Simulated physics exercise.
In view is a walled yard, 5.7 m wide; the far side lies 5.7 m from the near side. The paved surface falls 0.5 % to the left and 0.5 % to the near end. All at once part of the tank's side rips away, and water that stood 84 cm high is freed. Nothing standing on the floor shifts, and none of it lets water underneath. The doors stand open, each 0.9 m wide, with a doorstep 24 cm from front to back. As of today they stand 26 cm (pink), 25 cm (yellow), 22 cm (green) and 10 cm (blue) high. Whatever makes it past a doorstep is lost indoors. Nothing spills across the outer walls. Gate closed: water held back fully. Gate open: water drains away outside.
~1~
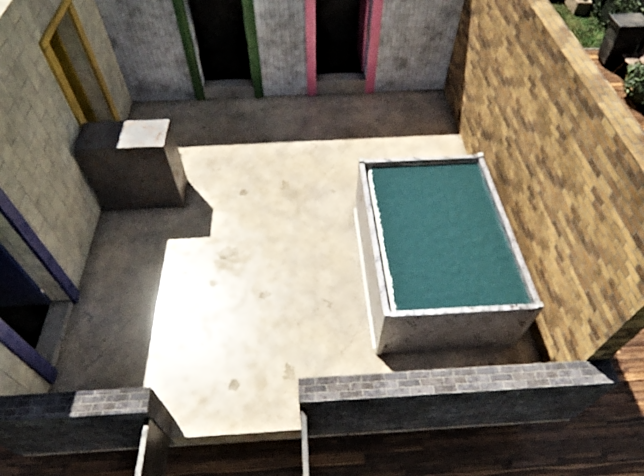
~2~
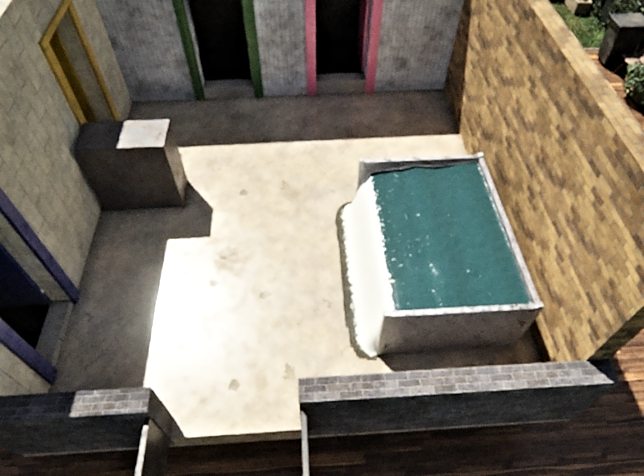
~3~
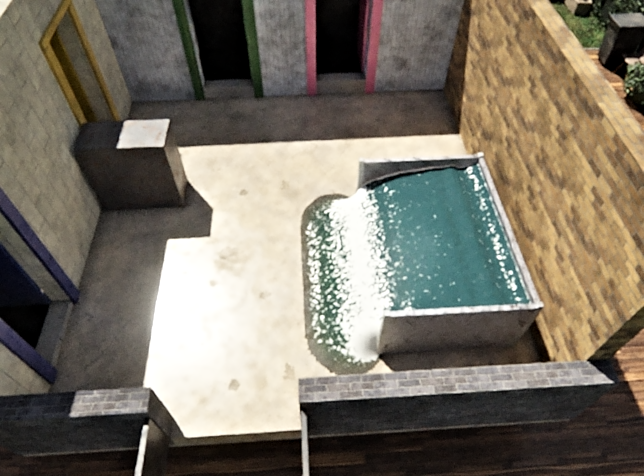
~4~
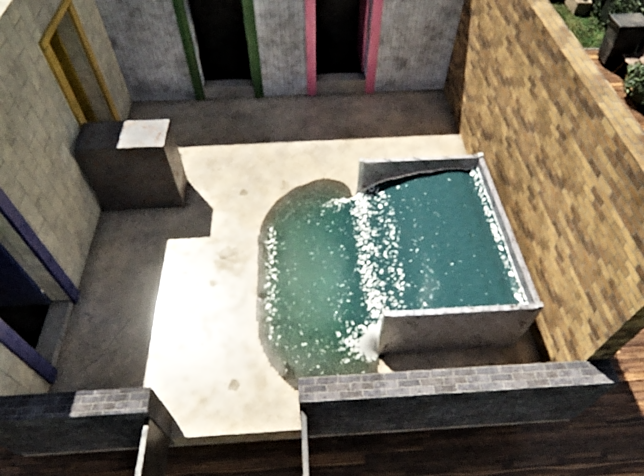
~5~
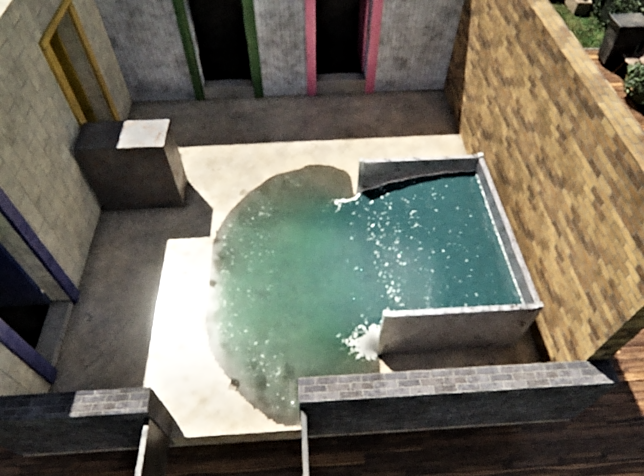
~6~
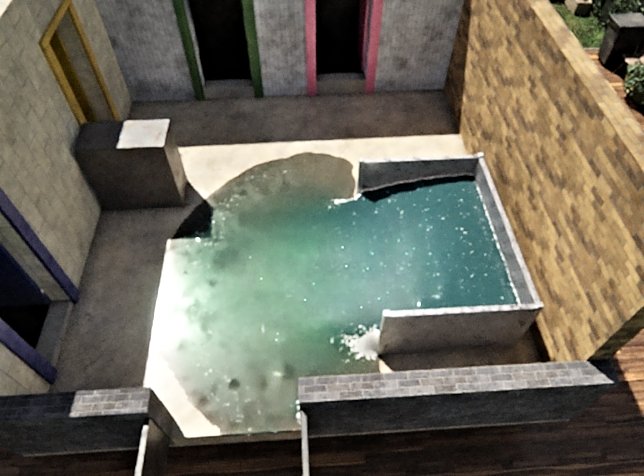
In a walled yard, one tank side gives way and water spreads left across the floor.
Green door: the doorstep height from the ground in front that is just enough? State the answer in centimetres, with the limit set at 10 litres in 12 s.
9.5 cm.
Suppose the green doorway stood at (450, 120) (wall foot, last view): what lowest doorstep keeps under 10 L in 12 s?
Around 7.5 cm would do it.
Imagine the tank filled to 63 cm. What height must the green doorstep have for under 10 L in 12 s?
Around 6.0 cm high.
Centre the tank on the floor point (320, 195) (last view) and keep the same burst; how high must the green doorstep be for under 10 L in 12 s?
Some 16 cm.
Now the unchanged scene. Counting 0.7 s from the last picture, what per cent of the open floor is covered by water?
About 55 per cent.
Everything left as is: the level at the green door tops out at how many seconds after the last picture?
Some 2.8 s, more or less.
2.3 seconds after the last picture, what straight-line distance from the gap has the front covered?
Around 5.4 m out.
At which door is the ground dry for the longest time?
I'd say the pink one.
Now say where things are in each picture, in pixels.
The tank at (438, 229) is whole and still, 84 cm deep; the green door at (221, 47) is dry, in the first picture.
The gap is at (371, 260), the front 0.3 m out at (357, 343); the back of the tank holds 84 cm, in the second picture.
The front is at (312, 332), 0.8 m from the gap at (370, 261); 2.0 m2 of floor is wet, 77 cm left at the back, in the third picture.
The gap is at (370, 262), the front 1.4 m out at (263, 301); the back of the tank holds 72 cm, in the fourth picture.
The front is at (214, 329), 2.0 m from the gap at (370, 263); 6.4 m2 of floor is wet, 69 cm left at the back, in the fifth picture.
The front is at (164, 306), 2.7 m from the gap at (370, 263); 9.0 m2 of floor is wet, 62 cm left at the back; 2.0 m in a straight line remain to the green door at (221, 47), in the sixth picture.
Then, 0.7 s after the last picture water covers 55 % of the floor, deepest (44 cm) near (99, 220); it has not reached the green door.
Then, 2.3 s after the last picture water covers 65 % of the floor, deepest (33 cm) near (67, 333); 9 cm at the green door, 0 litres in over its 22 cm doorstep.
Then, 11.3 s after the last picture water covers 100 % of the floor, deepest (10 cm) near (519, 319); 4 cm at the green door, 0 litres in over its 22 cm doorstep.
At the green door as built, the water peaked near 11 cm, 2.9 s after the last picture.
Run again over the same 12 s with other heights there, 20 litres in over 8 cm, 3 litres over 11 cm. The limit of 10 litres is kept from about 9.5 cm up.
